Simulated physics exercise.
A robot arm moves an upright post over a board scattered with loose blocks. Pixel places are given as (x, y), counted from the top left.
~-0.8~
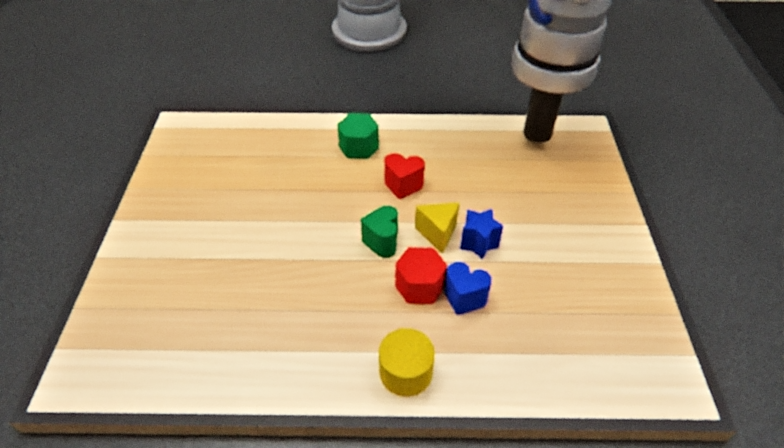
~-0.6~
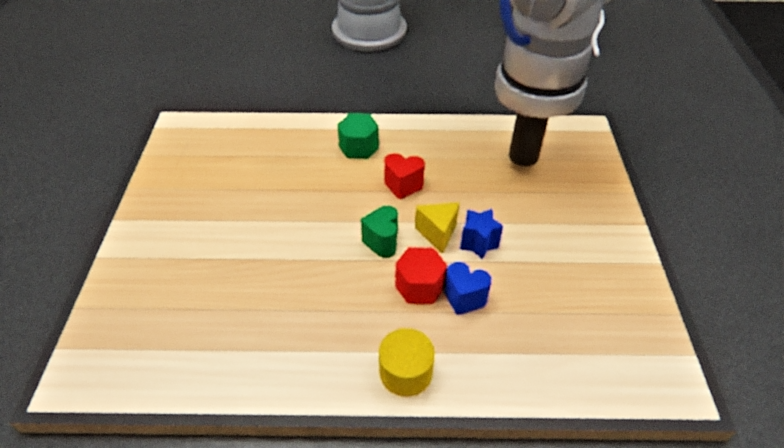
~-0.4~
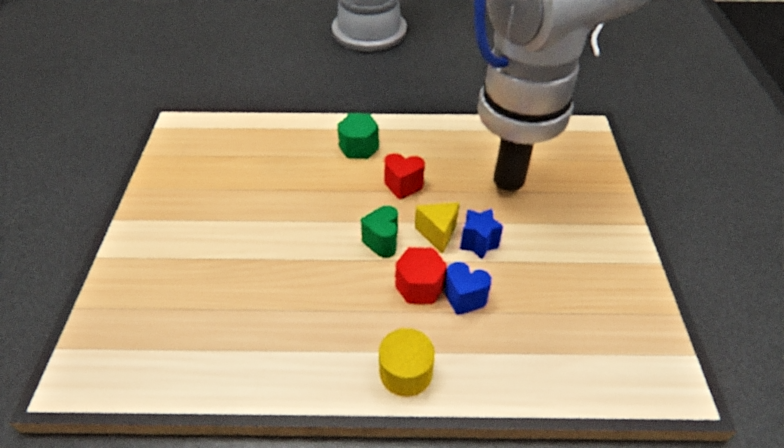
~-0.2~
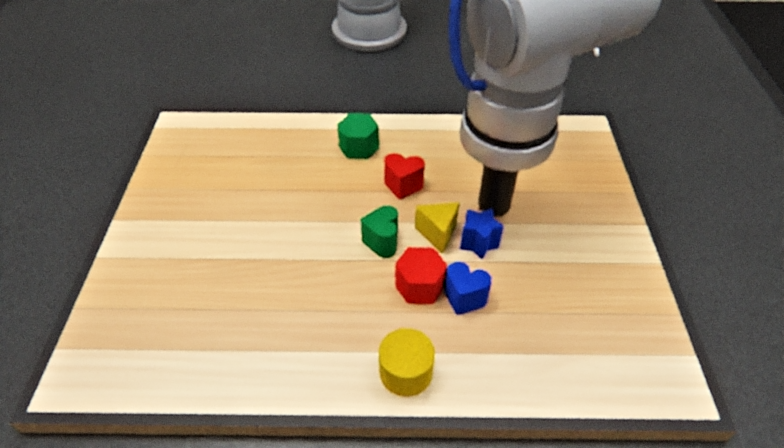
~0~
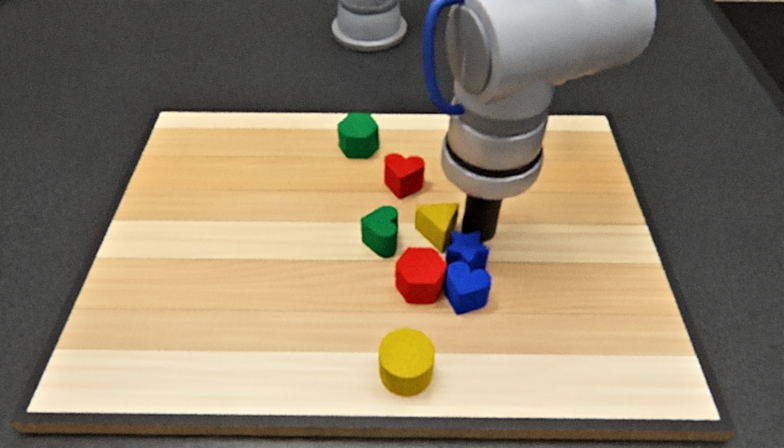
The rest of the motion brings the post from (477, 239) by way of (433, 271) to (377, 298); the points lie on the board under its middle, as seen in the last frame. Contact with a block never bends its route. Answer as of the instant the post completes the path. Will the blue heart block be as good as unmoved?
No, that is not what happens.
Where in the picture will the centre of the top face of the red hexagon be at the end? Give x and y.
The spot you're after is about (364, 313) in the image.
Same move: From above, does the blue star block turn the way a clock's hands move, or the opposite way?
It is turned anticlockwise.
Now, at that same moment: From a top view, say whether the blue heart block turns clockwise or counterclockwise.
It swings round anticlockwise.
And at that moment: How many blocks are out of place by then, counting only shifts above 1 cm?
Blocks moved: Three or more.
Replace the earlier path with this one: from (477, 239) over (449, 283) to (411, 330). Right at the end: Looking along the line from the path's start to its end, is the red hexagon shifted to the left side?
Going by the path, no.
What follows on the original path. One third of the way, post (449, 253); red hexagon (415, 269), turned 20° clockwise; yellow triangular piece (436, 214), turned 20° clockwise; blue star block (460, 265), turned 15° anticlockwise; blue heart block (466, 293), turned 20° anticlockwise.
Two thirds of the way, post (415, 272); red hexagon (389, 289); yellow triangular piece (436, 214), turned 20° clockwise; blue star block (449, 273), turned 55° anticlockwise; blue heart block (469, 300), turned 25° anticlockwise.
At the end, post (377, 290); red hexagon (364, 313), turned 30° anticlockwise; yellow triangular piece (436, 214), turned 20° clockwise; blue star block (449, 273), turned 55° anticlockwise; blue heart block (469, 300), turned 25° anticlockwise.
